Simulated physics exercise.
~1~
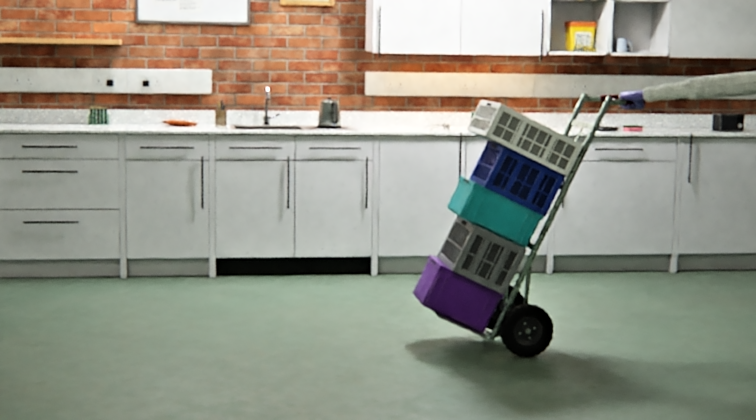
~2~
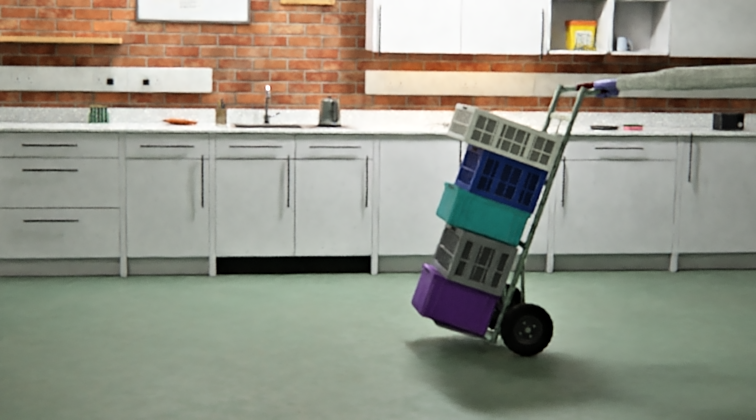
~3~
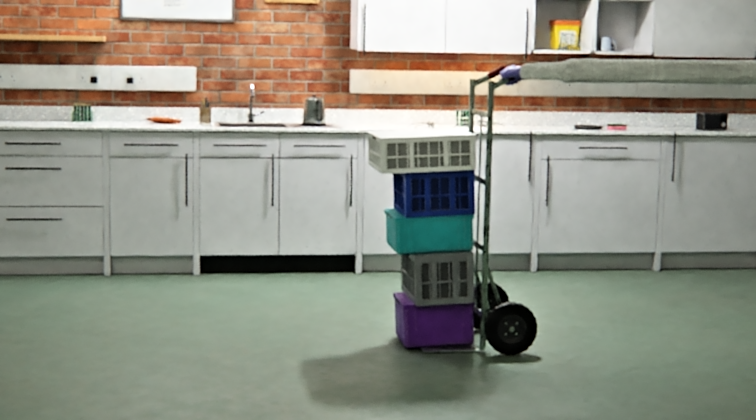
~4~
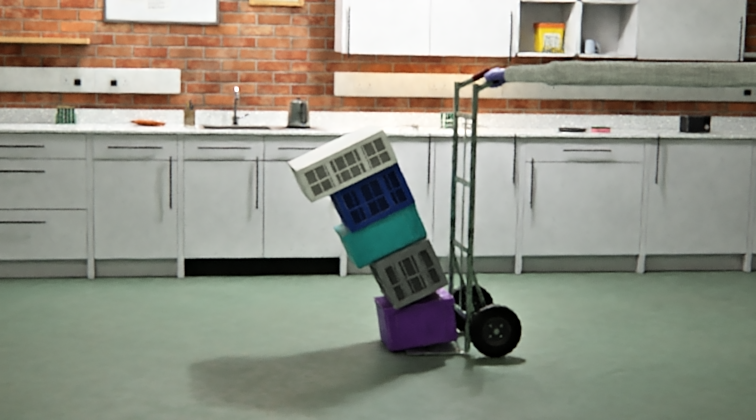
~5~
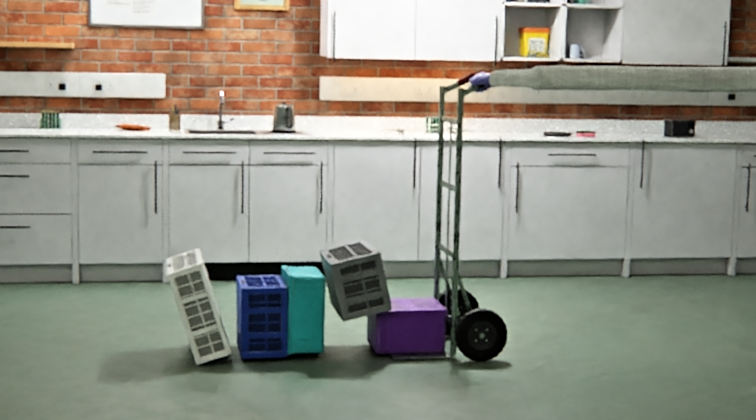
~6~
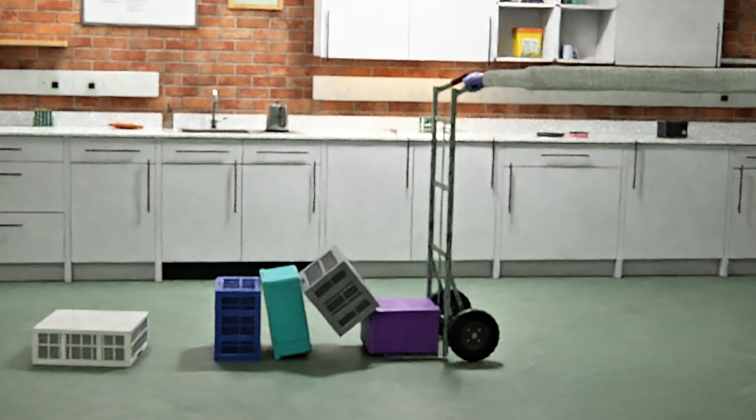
In a kitchen with a brick wall, a gloved hand tips a hand truck upright, and its stack of five crates and totes topples left; the white, blue and turquoise ones land on the floor, while the grey crate leans against the purple tote still on the truck.
